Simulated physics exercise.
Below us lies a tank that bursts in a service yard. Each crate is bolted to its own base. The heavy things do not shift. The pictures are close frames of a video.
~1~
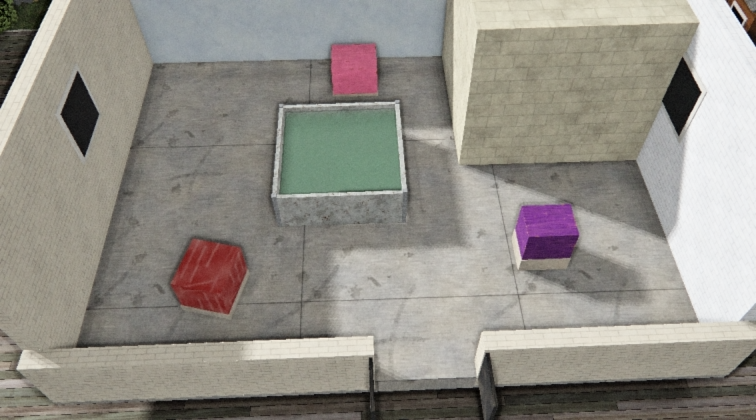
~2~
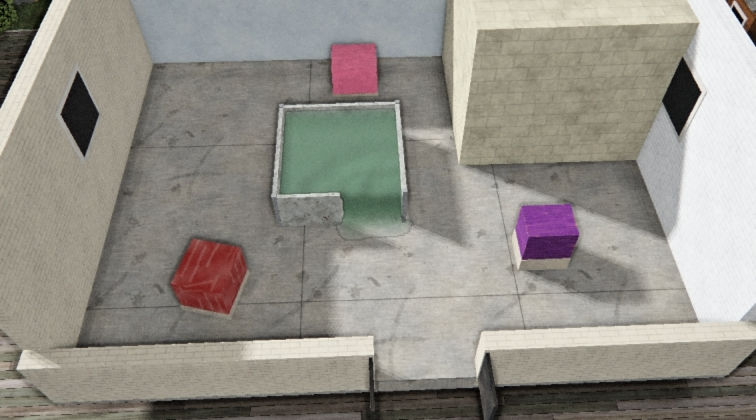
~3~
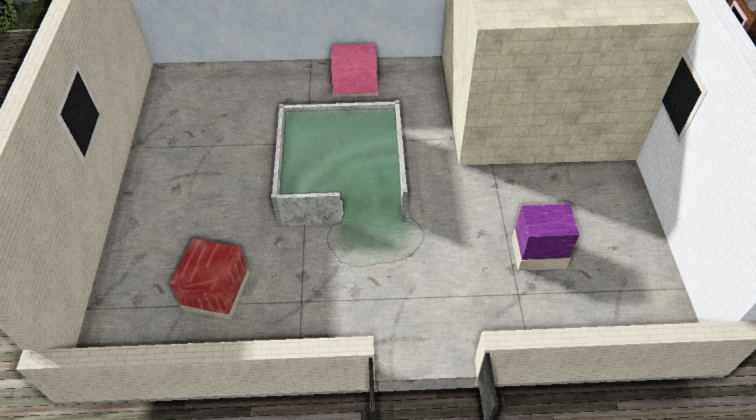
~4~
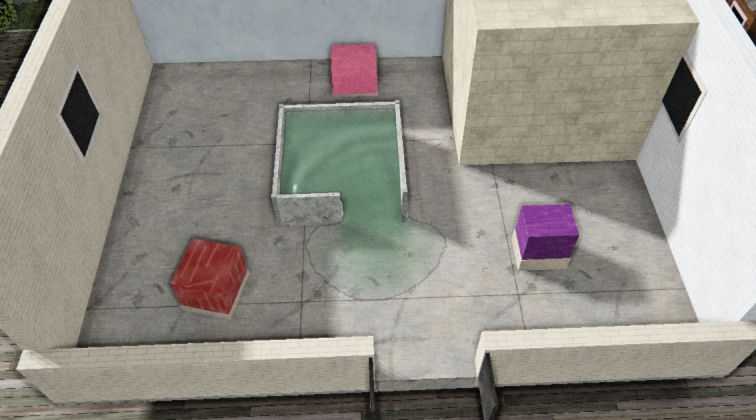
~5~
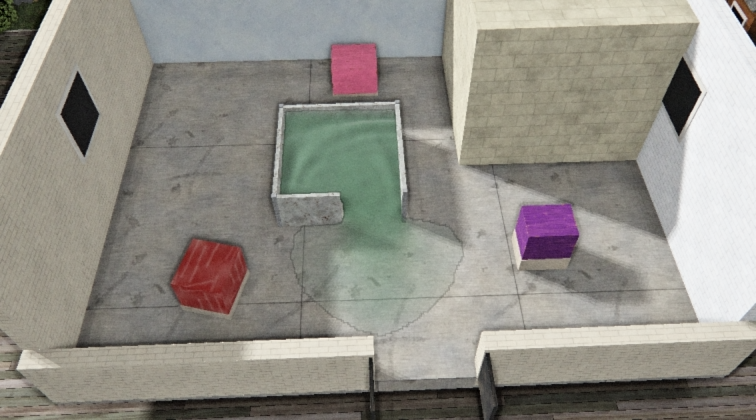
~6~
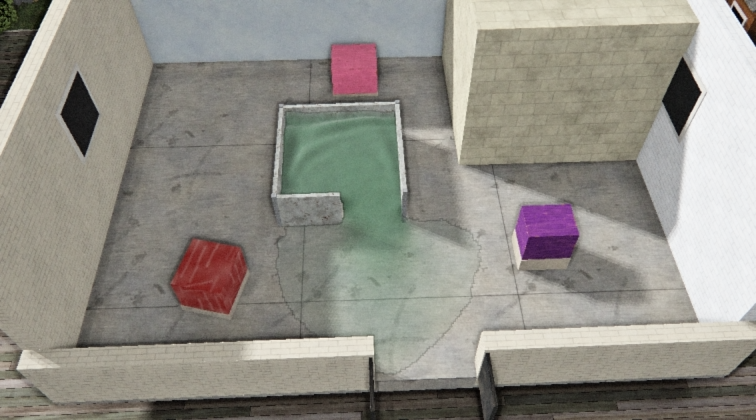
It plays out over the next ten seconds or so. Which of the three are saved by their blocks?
The red crate escapes dry; the pink crate escapes dry; the purple crate escapes dry.
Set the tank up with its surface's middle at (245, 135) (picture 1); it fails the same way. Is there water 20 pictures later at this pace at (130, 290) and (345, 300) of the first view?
As listed: Wet, awash.
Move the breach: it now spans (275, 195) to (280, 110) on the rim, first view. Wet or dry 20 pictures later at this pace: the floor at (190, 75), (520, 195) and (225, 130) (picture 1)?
In that order: Awash, dry, wet.
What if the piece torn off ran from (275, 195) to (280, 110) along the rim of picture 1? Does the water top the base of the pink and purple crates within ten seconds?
Pink crate is wetted; purple crate escapes it.
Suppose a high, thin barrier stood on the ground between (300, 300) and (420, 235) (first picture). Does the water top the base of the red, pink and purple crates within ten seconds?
Then: The red one is soaked; the pink one is soaked; the purple one stays dry.
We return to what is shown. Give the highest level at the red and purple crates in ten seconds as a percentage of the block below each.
In turn 60 and 30 per cent.
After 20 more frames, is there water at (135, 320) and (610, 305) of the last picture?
One after the other: Awash, wet.
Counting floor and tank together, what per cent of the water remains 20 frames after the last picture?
Roughly 78 per cent.
A moment on, water covers 20 % of the floor; the red crate water round its plinth, the pink crate not reached, the purple crate water round its plinth.
Next, water covers 25 % of the floor; the red crate water round its plinth, the pink crate not reached, the purple crate water round its plinth.
Then, water covers 35 % of the floor; the red crate water round its plinth, the pink crate not reached, the purple crate water round its plinth.
Later, water covers 55 % of the floor; the red crate water round its plinth, the pink crate not reached, the purple crate water round its plinth.
In the end, water covers 75 % of the floor; the red crate stayed above the water, the pink crate stayed above the water, the purple crate stayed above the water.
